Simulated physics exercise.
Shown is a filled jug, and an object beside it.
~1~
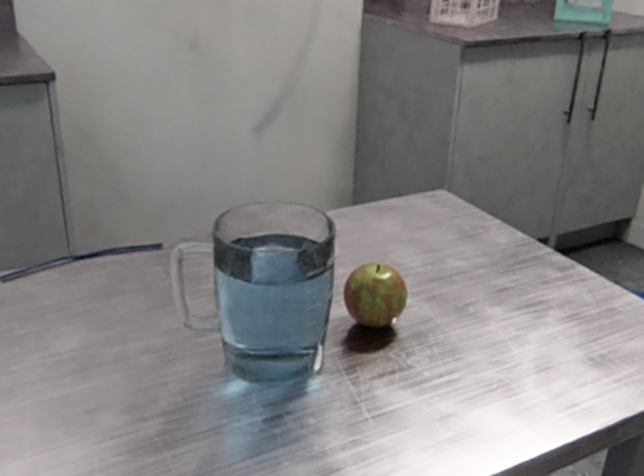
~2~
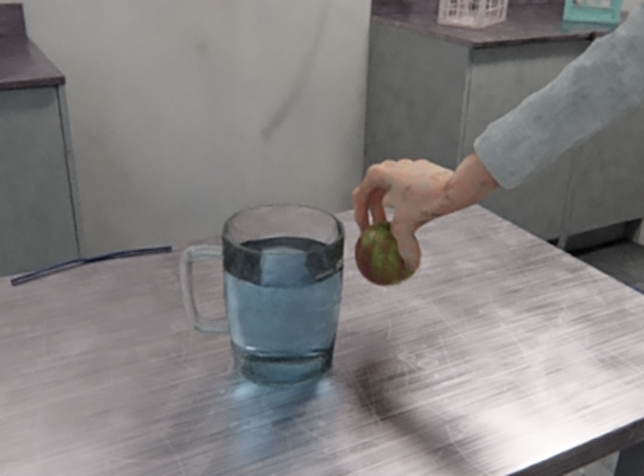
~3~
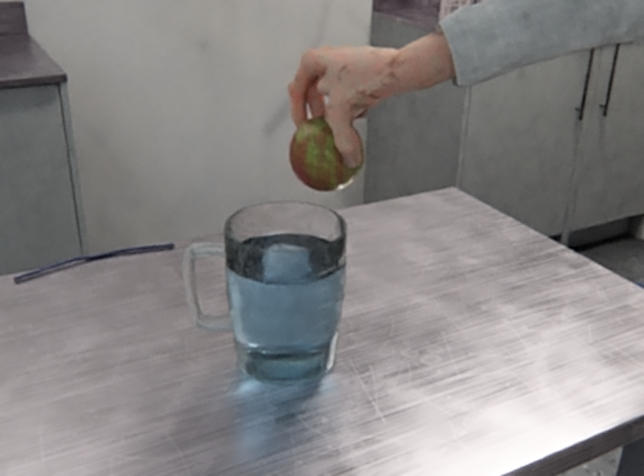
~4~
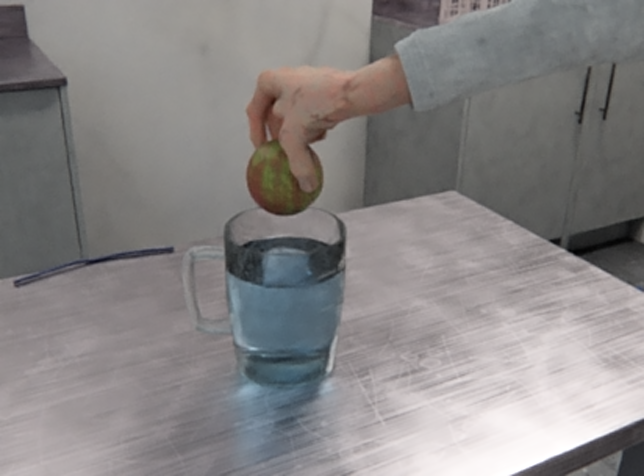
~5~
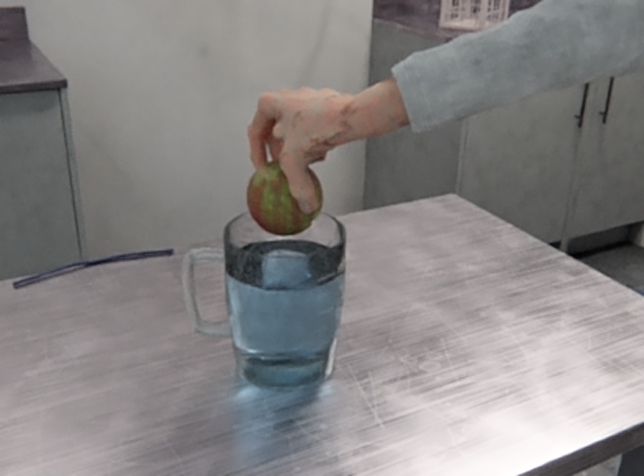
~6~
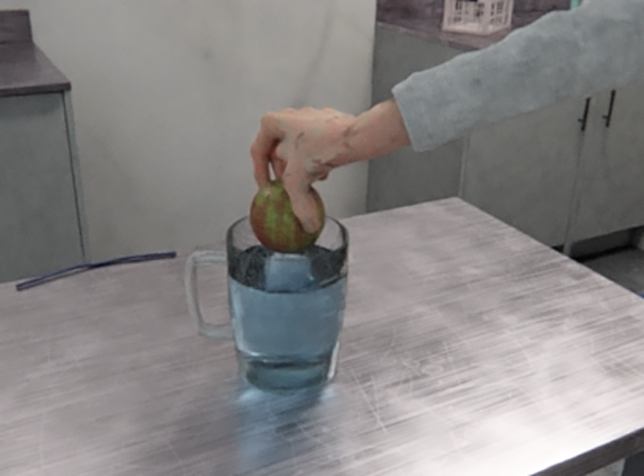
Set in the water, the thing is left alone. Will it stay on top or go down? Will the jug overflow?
It stays up; the jug holds it fine.
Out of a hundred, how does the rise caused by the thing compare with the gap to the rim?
Reading: Approximately 50 %.
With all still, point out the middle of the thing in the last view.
I'd say somewhere about (288, 266).
Soon after, the apple enters the water; the jug is about three quarters full.
Later, the apple comes up again; the jug is nearly full.
In the end, the apple floats; the jug is nearly full; nothing is spilt.
